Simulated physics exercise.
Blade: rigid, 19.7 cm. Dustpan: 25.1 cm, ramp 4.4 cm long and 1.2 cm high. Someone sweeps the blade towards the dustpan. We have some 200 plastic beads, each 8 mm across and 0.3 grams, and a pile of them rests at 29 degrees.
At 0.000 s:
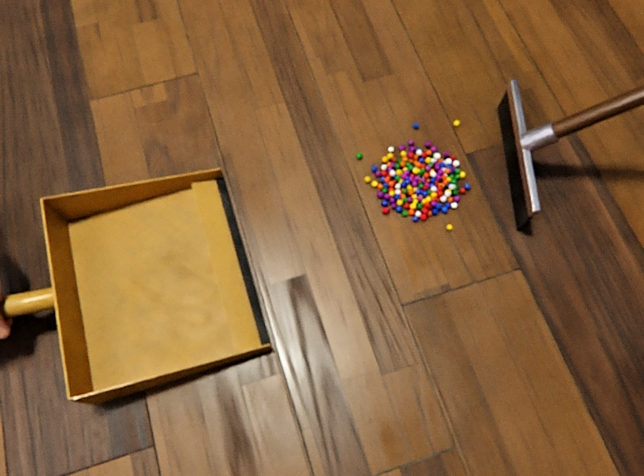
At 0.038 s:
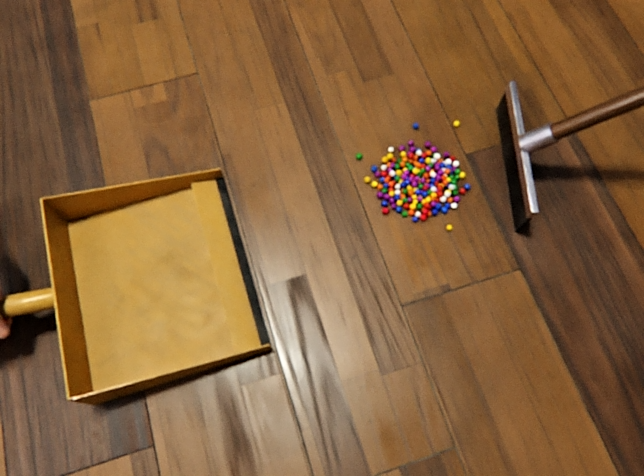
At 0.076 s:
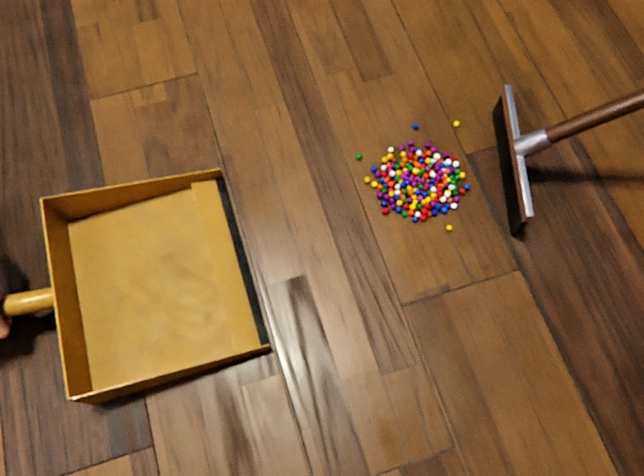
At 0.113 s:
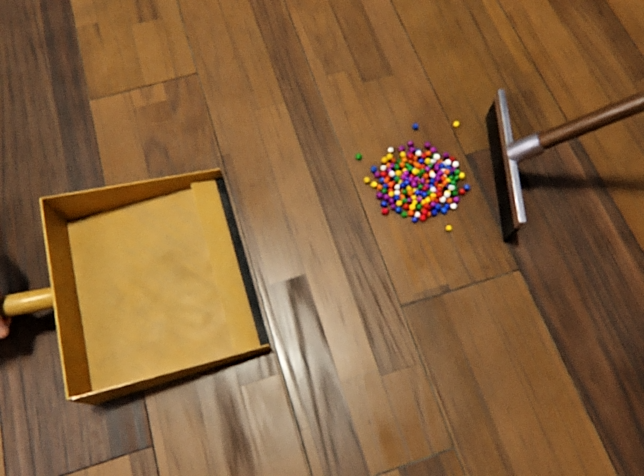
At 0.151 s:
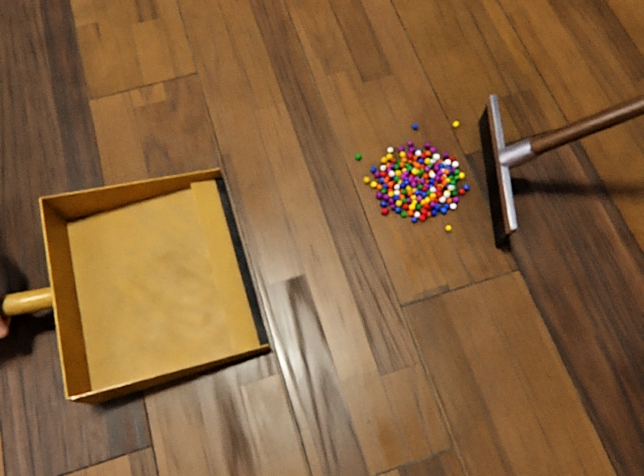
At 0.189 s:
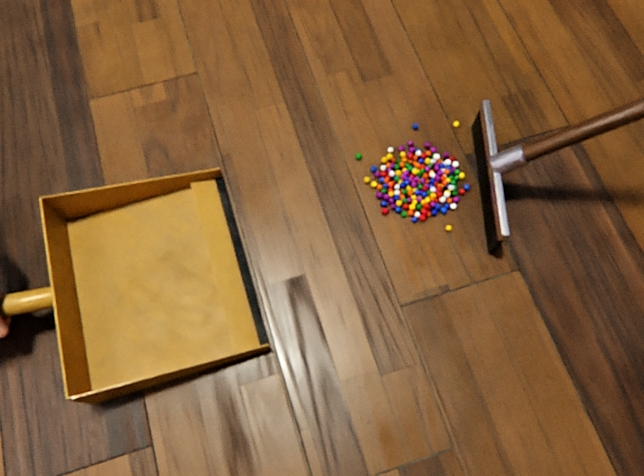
Hand holding a yellow dustpan still on a wooden floor while a long-handled blade slides left towards a pile of colourful beads.
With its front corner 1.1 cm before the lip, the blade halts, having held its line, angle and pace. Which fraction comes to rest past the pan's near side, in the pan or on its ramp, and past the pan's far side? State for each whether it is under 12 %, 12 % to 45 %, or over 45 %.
As I see it, near side: A small amount; pan: A small amount; far side: A small amount.
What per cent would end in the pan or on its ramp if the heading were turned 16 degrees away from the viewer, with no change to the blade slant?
Estimate: 5 % in pan or on ramp.
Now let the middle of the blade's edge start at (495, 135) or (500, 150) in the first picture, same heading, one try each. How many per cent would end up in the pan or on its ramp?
The two tries give some 0 % and some 0 %.
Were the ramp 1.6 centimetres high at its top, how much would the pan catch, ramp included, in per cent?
Around 0 per cent.
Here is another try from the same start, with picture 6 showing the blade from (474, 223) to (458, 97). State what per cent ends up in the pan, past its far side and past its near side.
That ends as pan 15, far 30, and near 0.
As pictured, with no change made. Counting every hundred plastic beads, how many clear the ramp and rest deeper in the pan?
Around 0 in a hundred.
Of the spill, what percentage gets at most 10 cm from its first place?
I'd estimate roughly 50 per cent.
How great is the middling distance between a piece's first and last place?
That distance is close to 10 cm.
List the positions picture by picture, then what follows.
The first picture shows blade from (533, 212) to (511, 88), moved 0.0 cm, 0 of the pieces shifted so far; middle of the pieces at (420, 181); pan at (150, 286).
The second picture shows blade from (531, 214) to (510, 89), moved 0.3 cm, 0 of the pieces shifted so far; middle of the pieces at (420, 181).
The third picture shows blade from (527, 217) to (506, 92), moved 1.1 cm, 0 of the pieces shifted so far; middle of the pieces at (419, 181).
The fourth picture shows blade from (519, 223) to (499, 97), moved 2.3 cm, 0 of the pieces shifted so far; middle of the pieces at (419, 182).
The fifth picture shows blade from (511, 230) to (491, 102), moved 3.7 cm, 0 of the pieces shifted so far; middle of the pieces at (419, 182).
The sixth picture shows blade from (503, 236) to (484, 107), moved 5.1 cm, 0 of the pieces shifted so far; middle of the pieces at (419, 181); pan at (148, 286). Its pace works out near 0.37 m/s, heading 20 degrees towards the viewer's side.
Then, at 0.60 s, middle of the blade 20 cm from the lip; 0 % over the lip, far side 0 %, near side 0 %.
After 0.87 s, middle of the blade 10 cm from the lip; 0 % over the lip, far side 0 %, near side 0 %.
After 1.25 s, middle of the blade 4 cm from the lip; 0 % over the lip, far side 0 %, near side 0 %.
At rest (1.5 s), near side 0 %, pan 0 %, far side 0 %, in front of the lip or behind the blade 100 %.
